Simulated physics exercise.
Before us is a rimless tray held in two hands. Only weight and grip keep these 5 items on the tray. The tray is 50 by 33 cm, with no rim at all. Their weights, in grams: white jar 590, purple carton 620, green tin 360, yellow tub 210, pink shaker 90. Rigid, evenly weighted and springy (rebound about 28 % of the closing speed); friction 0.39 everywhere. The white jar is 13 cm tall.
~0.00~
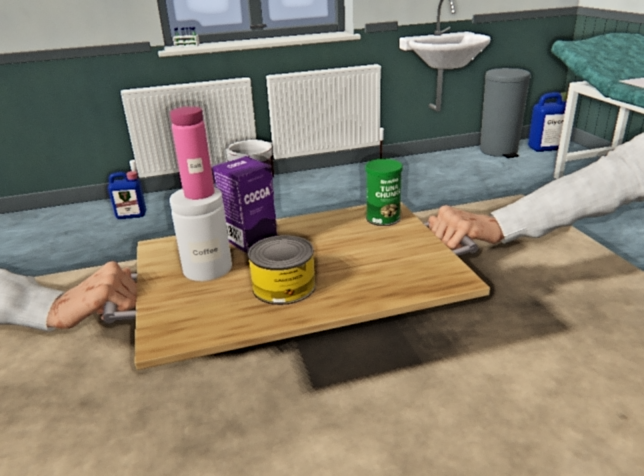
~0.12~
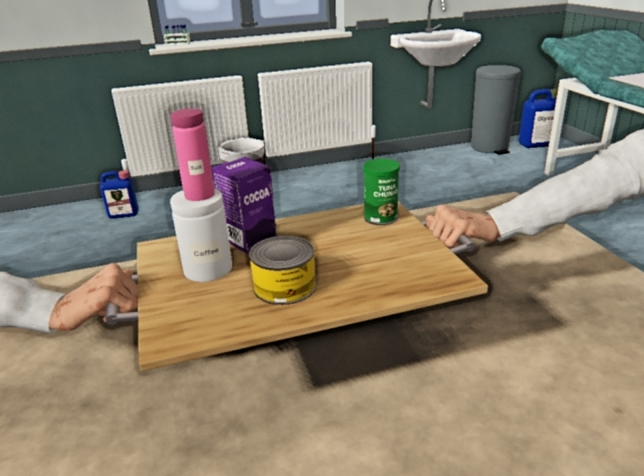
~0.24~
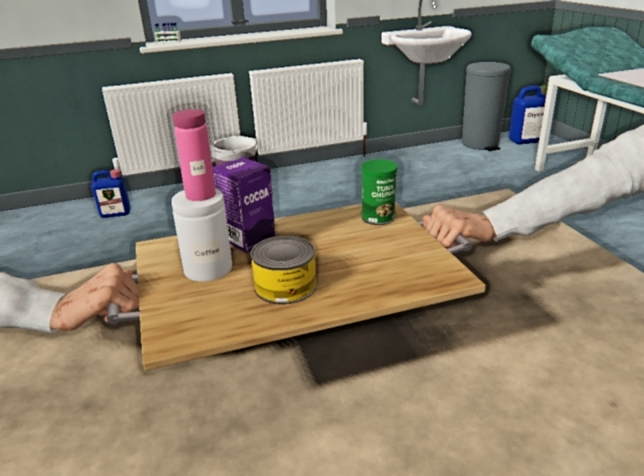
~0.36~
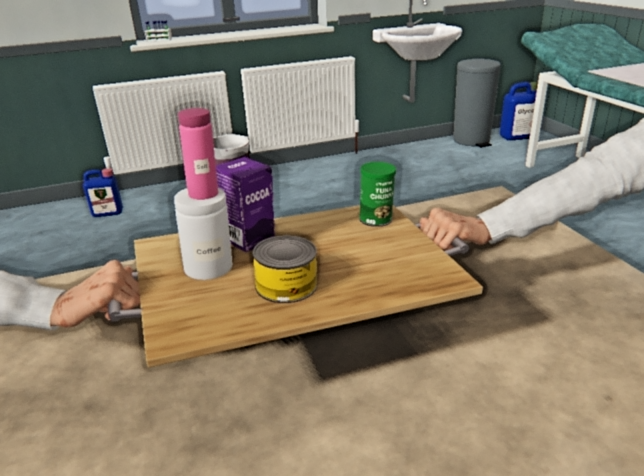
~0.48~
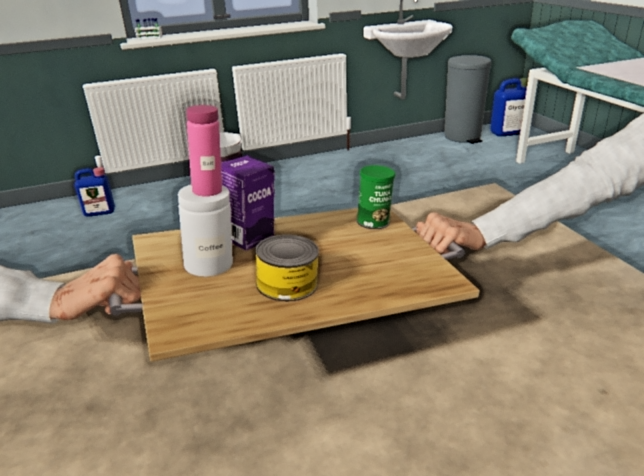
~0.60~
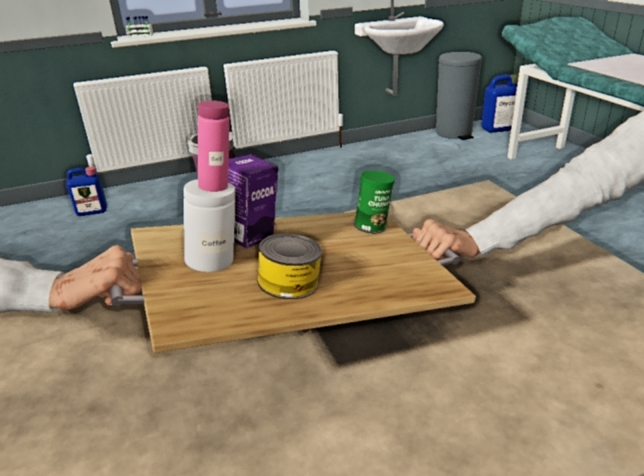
A wooden tray held by two hands stayed level at first, then tilted gently down to the right, while the pink shaker stacked on the white jar and the other containers rode along.
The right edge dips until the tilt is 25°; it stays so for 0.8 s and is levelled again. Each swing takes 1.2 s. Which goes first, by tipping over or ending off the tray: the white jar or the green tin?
Of the two named, the latter: The green tin.
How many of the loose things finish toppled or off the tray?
That comes to 5.
By 1.70 s, tray at 25°, right edge down; green tin and pink shaker now off the tray; white jar 13 cm from its spot near (297, 218); purple carton 17 cm from its spot.
By 2.30 s, tray at 24°, right edge down; white jar, purple carton and yellow tub now off the tray.
When it is over (3.8 s), off the tray, white jar, purple carton, green tin, yellow tub and pink shaker. End places, in pixels of the last picture, white jar near (479, 280), green tin near (371, 242). White jar went at 2.18 s; green tin went at 1.52 s.
